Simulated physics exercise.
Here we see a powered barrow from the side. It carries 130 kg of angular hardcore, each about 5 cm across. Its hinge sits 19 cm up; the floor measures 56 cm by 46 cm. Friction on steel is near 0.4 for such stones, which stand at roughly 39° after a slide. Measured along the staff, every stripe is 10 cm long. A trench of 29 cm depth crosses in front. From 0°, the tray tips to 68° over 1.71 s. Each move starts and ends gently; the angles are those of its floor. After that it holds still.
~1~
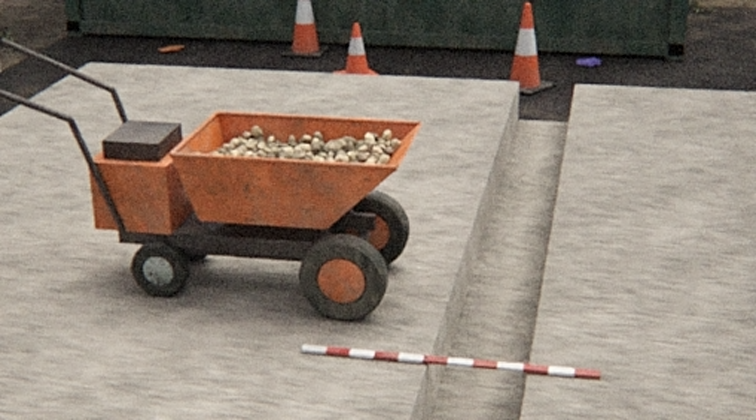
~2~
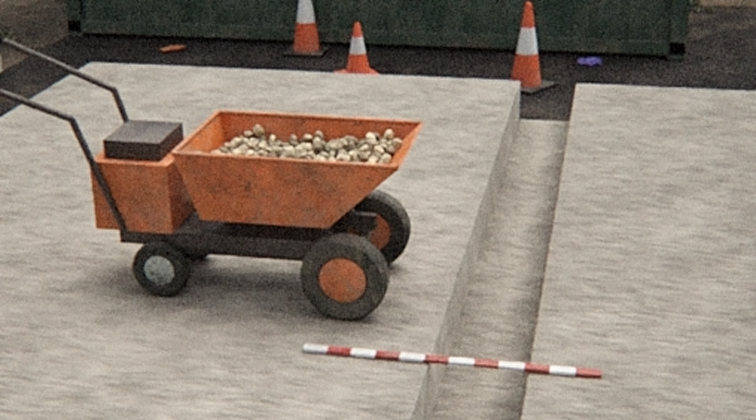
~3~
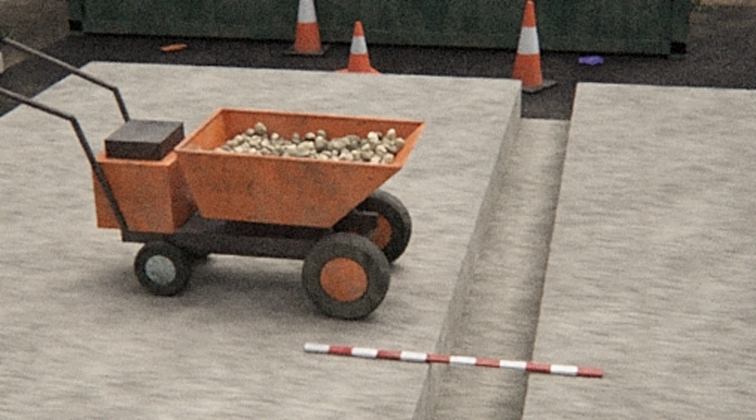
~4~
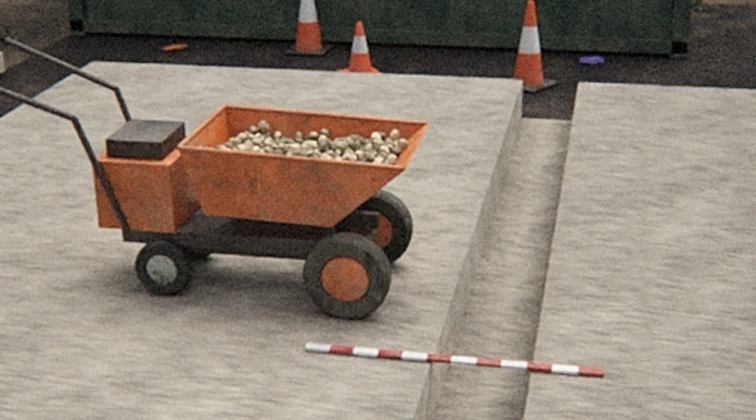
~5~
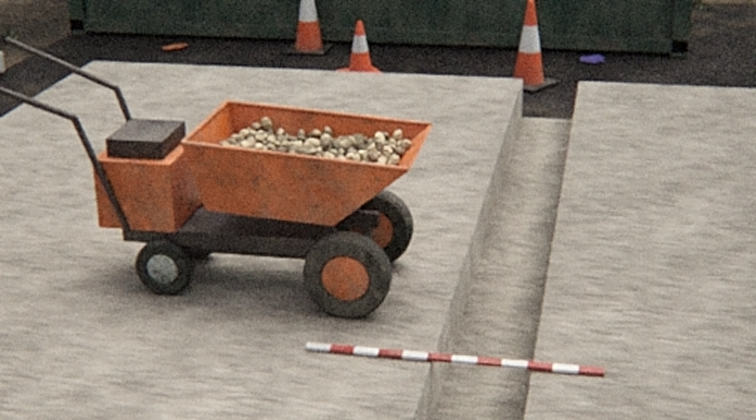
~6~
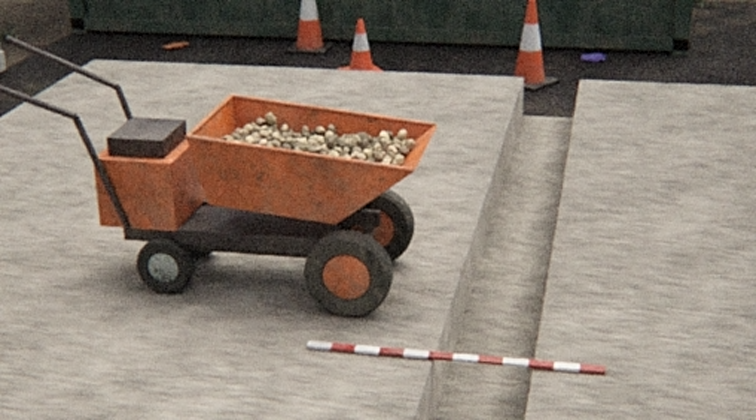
At first, an orange powered barrow loaded with pale stones stands on a concrete slab beside a narrow trench, a red-and-white striped staff lying across the gap. Then its tray begins to tilt slowly, the rear edge lifting slightly toward the right, while the wheels stay put and the stones remain heaped inside.
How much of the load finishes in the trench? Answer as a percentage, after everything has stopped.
Some 87 per cent of it.
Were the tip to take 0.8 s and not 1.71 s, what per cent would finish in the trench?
Close to 75 per cent then.
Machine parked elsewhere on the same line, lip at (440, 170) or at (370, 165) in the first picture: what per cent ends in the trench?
Result: Close to 50 then close to 100 per cent.
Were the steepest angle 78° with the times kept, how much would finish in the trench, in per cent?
Trench share: Approx. 90%.
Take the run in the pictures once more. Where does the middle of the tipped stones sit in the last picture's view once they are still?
About (513, 336).
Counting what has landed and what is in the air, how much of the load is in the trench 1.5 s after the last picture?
Some 25 per cent.
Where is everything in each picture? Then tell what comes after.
The tray is at 0°, its lip at (397, 168); the top of the load is at (370, 143), in the first picture.
The tray is at 0°, its lip at (398, 168); the top of the load is at (371, 142), in the second picture.
The tray is at 1°, its lip at (401, 168); the top of the load is at (374, 142), in the third picture.
Lip at (405, 169), floor tilted 2°, highest stones at (338, 140), in the fourth picture.
The tray is at 4°, its lip at (408, 170); the top of the load is at (333, 138), in the fifth picture.
The tray is at 6°, its lip at (413, 171); the top of the load is at (292, 132), in the sixth picture.
Then, 1.0 s after the last picture the floor is at 57°, 100 % in the tray; the foremost stones are at (483, 244).
Then, 1.5 s after the last picture the floor is at 68°, 72 % in the tray, 26 % in the trench, 1 % past the trench; the foremost stones are at (554, 292).
Then, 1.9 s after the last picture the floor is at 68°, 34 % in the tray, 54 % in the trench, 12 % past the trench; the foremost stones are at (622, 306).
Then, 3.8 s after the last picture the floor is at 68°, 0 % in the tray, 87 % in the trench, 13 % past the trench; the foremost stones are at (636, 305).
